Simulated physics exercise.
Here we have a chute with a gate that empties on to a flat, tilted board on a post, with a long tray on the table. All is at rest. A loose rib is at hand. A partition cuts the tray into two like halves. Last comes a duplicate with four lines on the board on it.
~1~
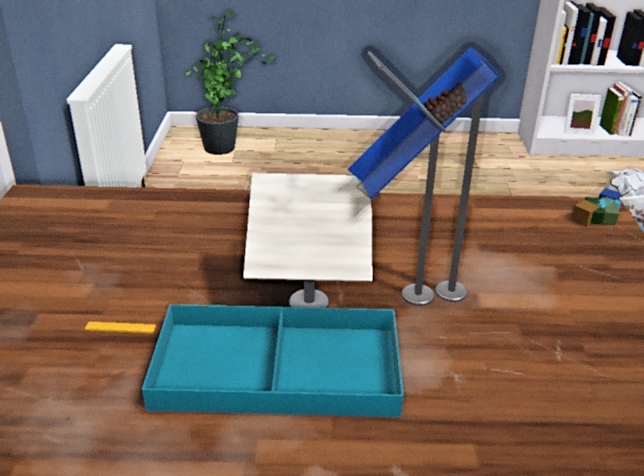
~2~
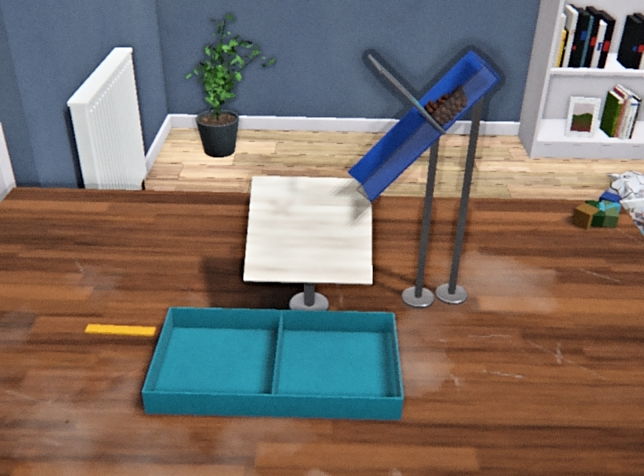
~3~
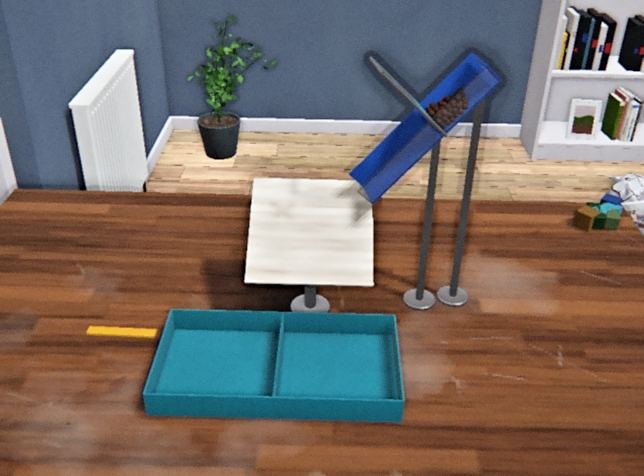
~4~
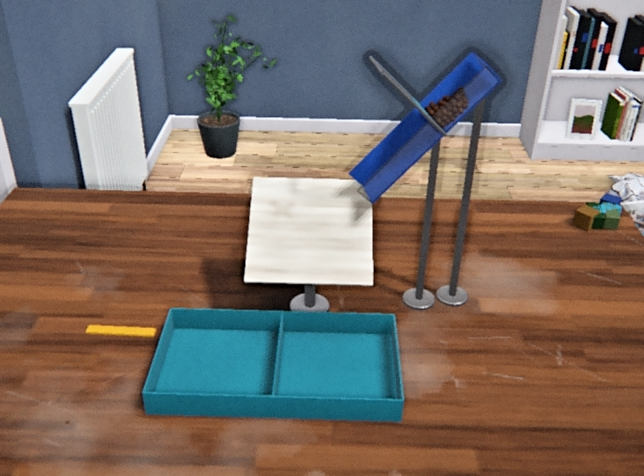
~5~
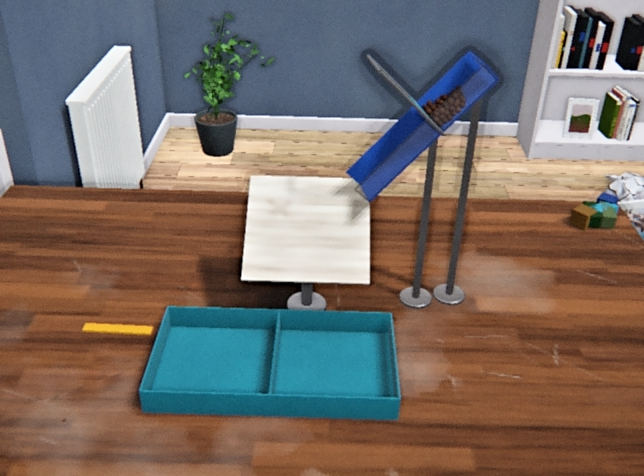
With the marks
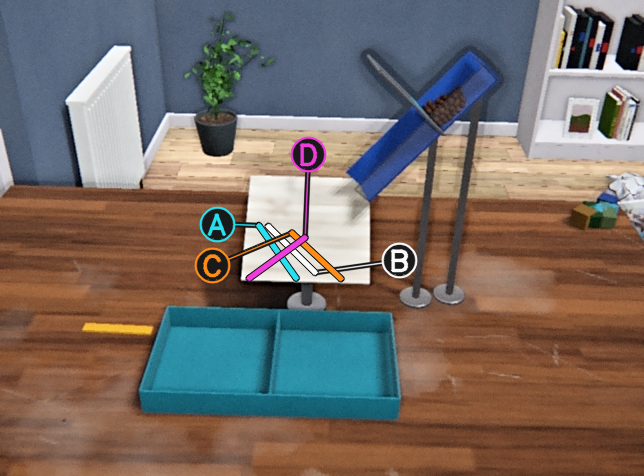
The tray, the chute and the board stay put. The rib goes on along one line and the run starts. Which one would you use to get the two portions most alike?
Line D.
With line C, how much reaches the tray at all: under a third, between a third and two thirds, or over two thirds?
It is over two thirds.
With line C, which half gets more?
More lands on the right.
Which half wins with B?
Right.
On the marked copy, line A from (258, 225) to (296, 278); line B from (268, 226) to (315, 272); line C from (291, 232) to (341, 278); line D from (305, 237) to (249, 278).
For line A, of what is caught, a stray few in the left half, nearly all in the right.
For line B, of what is caught, a small part in the left half, nearly all in the right.
For line C, of what is caught, a small part in the left half, most in the right.
For line D, of what is caught, about two thirds in the left half, about a third in the right.
